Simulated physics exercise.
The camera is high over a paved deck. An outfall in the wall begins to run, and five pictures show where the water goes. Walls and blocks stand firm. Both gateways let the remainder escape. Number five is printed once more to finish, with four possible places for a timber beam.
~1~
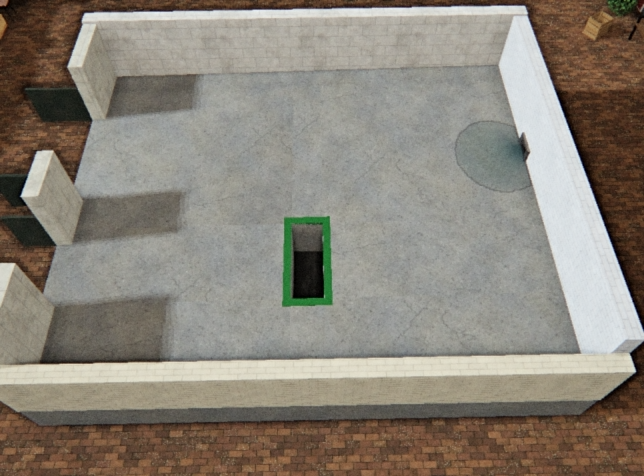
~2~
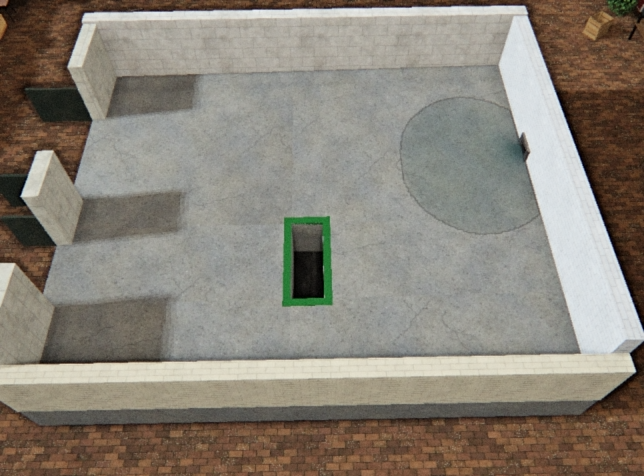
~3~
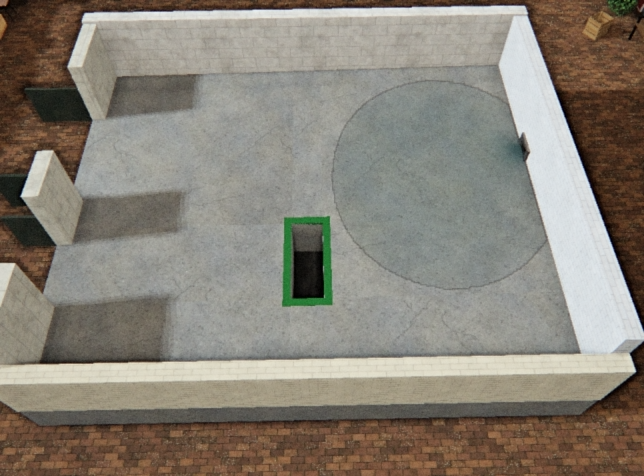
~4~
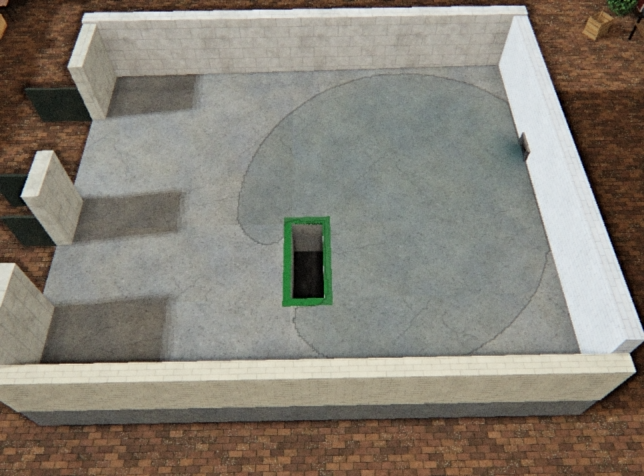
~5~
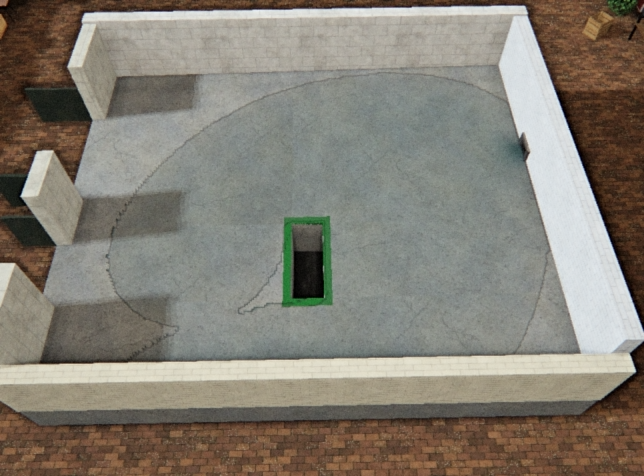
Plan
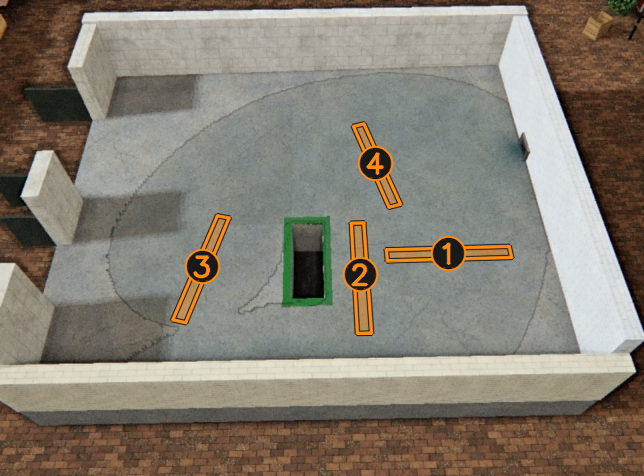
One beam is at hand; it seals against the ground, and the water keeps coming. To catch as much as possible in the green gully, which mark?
Use place 1.
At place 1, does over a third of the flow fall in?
Yes, it does.
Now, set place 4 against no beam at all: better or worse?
It is worse.
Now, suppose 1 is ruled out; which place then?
Here it is place 3.
On the marked copy, 1 from (386, 255) to (510, 251); 2 from (364, 333) to (357, 223); 3 from (179, 321) to (223, 216); 4 from (358, 125) to (394, 205).
If 1 is chosen, about 47 % of the stream runs into the green gully, about 51 % out by the gates.
If 2 is chosen, about 16 % of the stream runs into the green gully, about 82 % out by the gates.
If 3 is chosen, about 30 % of the stream runs into the green gully, about 69 % out by the gates.
If 4 is chosen, about 13 % of the stream runs into the green gully, about 85 % out by the gates.
